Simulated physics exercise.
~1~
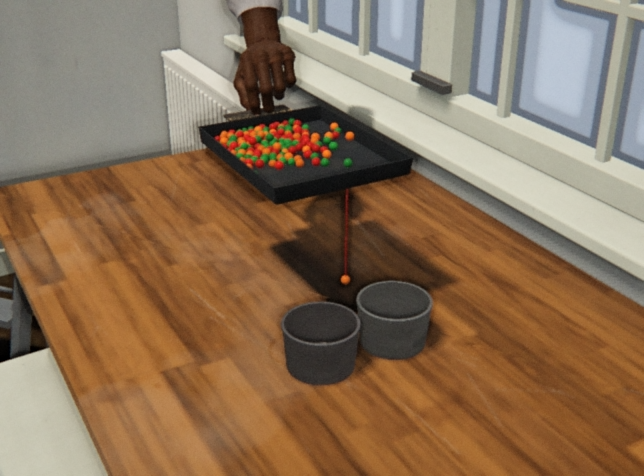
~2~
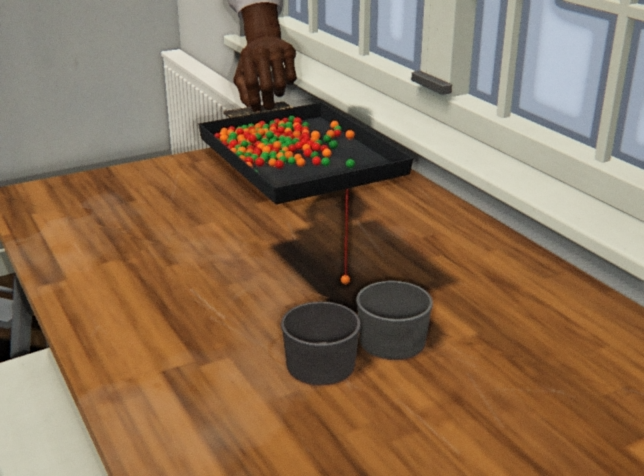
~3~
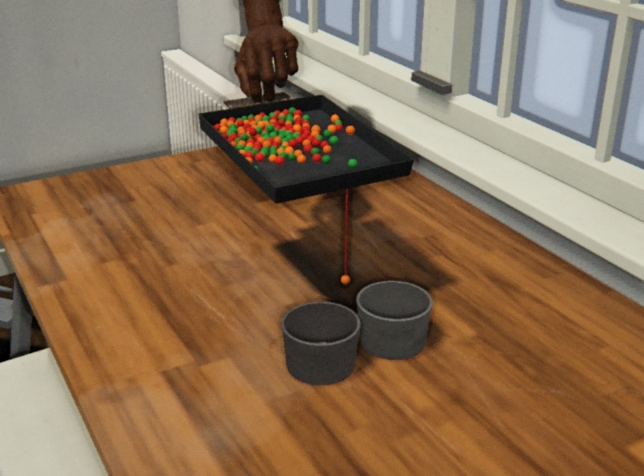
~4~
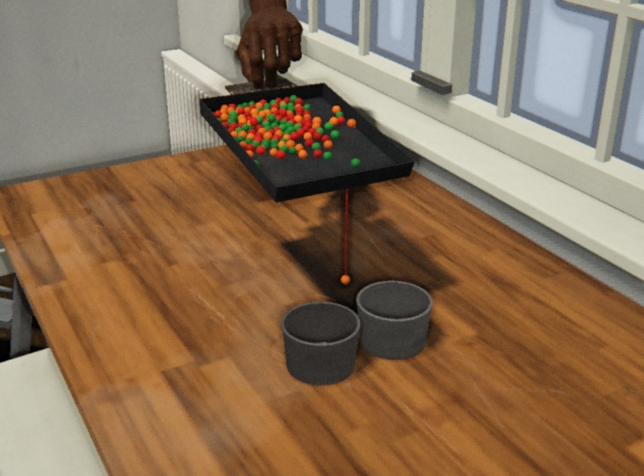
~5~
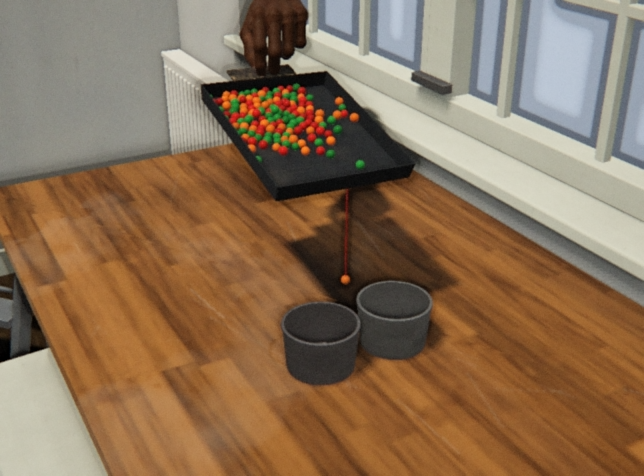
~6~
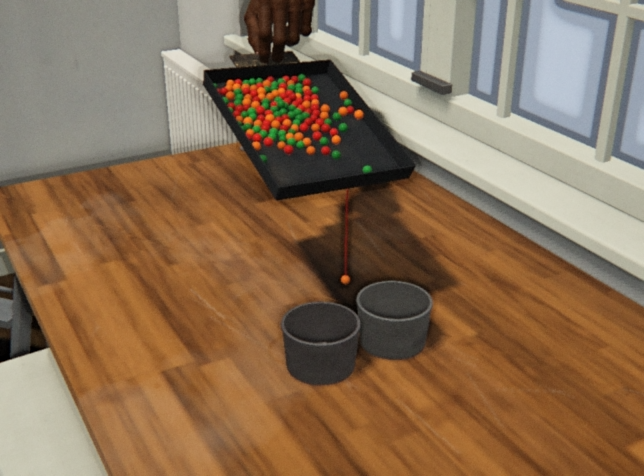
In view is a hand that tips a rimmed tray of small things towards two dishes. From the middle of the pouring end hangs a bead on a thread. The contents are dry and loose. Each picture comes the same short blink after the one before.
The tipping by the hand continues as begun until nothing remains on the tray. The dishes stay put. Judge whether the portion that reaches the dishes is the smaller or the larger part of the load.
Most likely the spill will be the lesser part.
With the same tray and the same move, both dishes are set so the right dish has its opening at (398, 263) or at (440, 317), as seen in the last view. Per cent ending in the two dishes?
I'd expect some 0 percent, and then some 30 percent.
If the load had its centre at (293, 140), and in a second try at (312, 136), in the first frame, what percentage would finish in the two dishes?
Close to 60 %, followed by close to 60 %.
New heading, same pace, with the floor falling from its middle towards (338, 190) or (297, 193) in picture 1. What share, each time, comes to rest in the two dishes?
Close to 70 percent first and close to 40 percent second.
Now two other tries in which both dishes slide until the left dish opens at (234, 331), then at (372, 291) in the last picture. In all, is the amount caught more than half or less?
The first time it's lower than half, the second time lower than half.
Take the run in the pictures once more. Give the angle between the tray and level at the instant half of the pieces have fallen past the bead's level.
Close to 115 degrees, I reckon.
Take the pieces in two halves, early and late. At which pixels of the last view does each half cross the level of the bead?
Roughly at (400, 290) first, and then at (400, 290).
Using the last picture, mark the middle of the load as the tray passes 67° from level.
The middle of the pieces lands at roughly (367, 169).
Soon, tray tipped steeply; most on the tray; a stray few in the right dish; a small part outside both; a small part in the air.
A while on, tray tipped past a quarter turn; about half on the tray; a stray few in the left dish; a small part in the right dish; a small part outside both; about a third in the air.
Towards the end, tray tipped past a quarter turn; a small part in the left dish; about half in the right dish; about a third outside both.
Finally, tray tipped past a quarter turn; a small part in the left dish; about half in the right dish; about a third outside both.
